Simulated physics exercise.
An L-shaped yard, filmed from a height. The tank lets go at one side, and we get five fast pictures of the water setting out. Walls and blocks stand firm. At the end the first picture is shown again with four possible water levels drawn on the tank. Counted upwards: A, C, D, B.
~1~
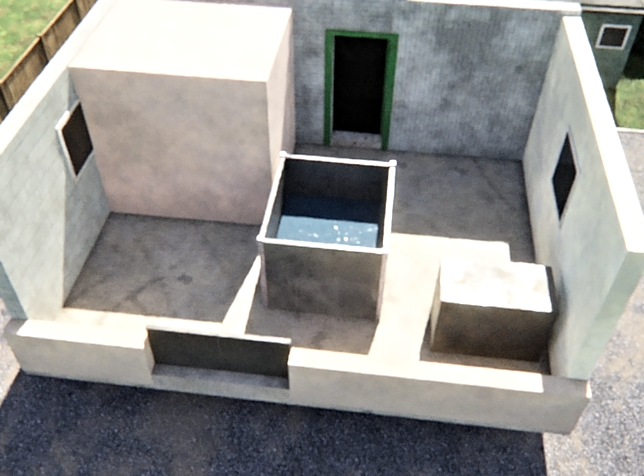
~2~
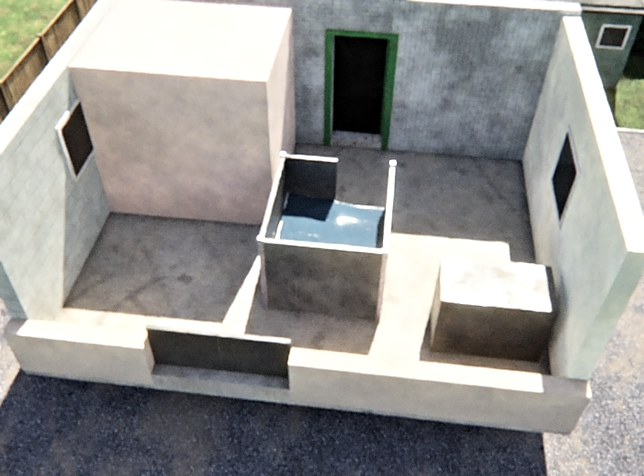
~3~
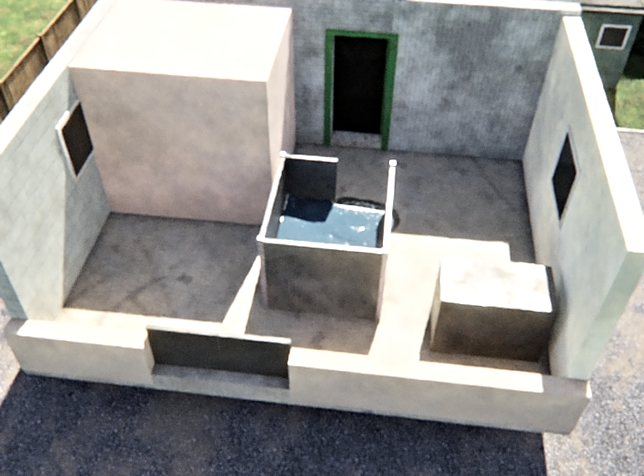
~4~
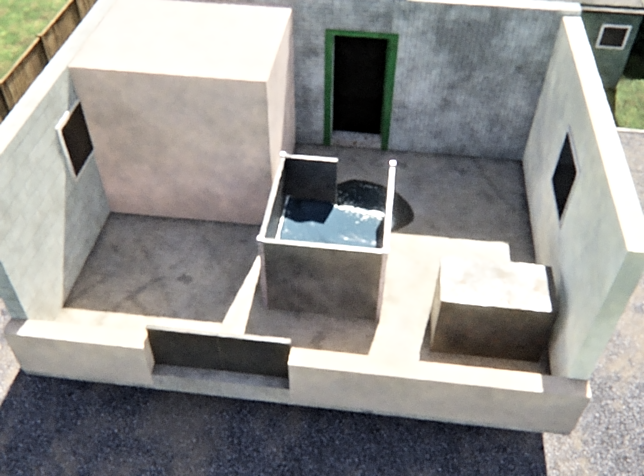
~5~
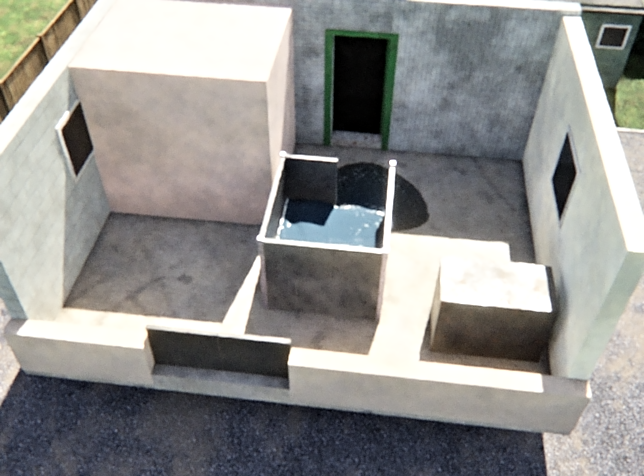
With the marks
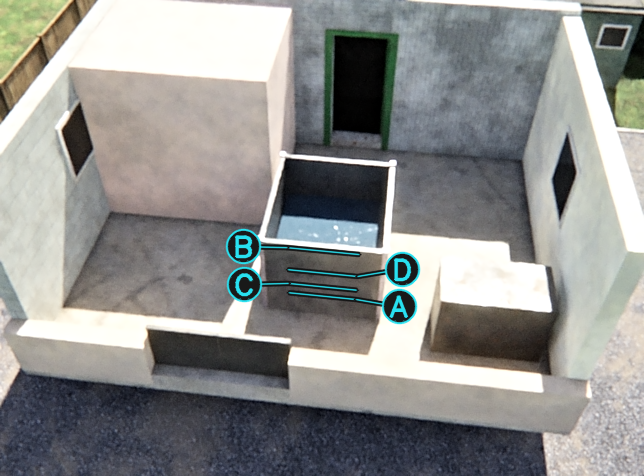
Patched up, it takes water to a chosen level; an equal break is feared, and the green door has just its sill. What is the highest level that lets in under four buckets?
A.
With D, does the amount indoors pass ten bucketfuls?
Yes.
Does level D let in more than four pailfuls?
Yes.
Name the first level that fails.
That is level C.
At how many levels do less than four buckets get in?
One of the four.
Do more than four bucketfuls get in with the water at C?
Yes, that goes wrong.
In cyan, A at (322, 296); B at (323, 251); C at (322, 286); D at (322, 273); from the bottom up A, C, D, B.
For level A, a bucket or two gets in.
For level B, dozens of bucketfuls pour in.
For level C, about 9 bucketfuls get in.
For level D, dozens of bucketfuls pour in.
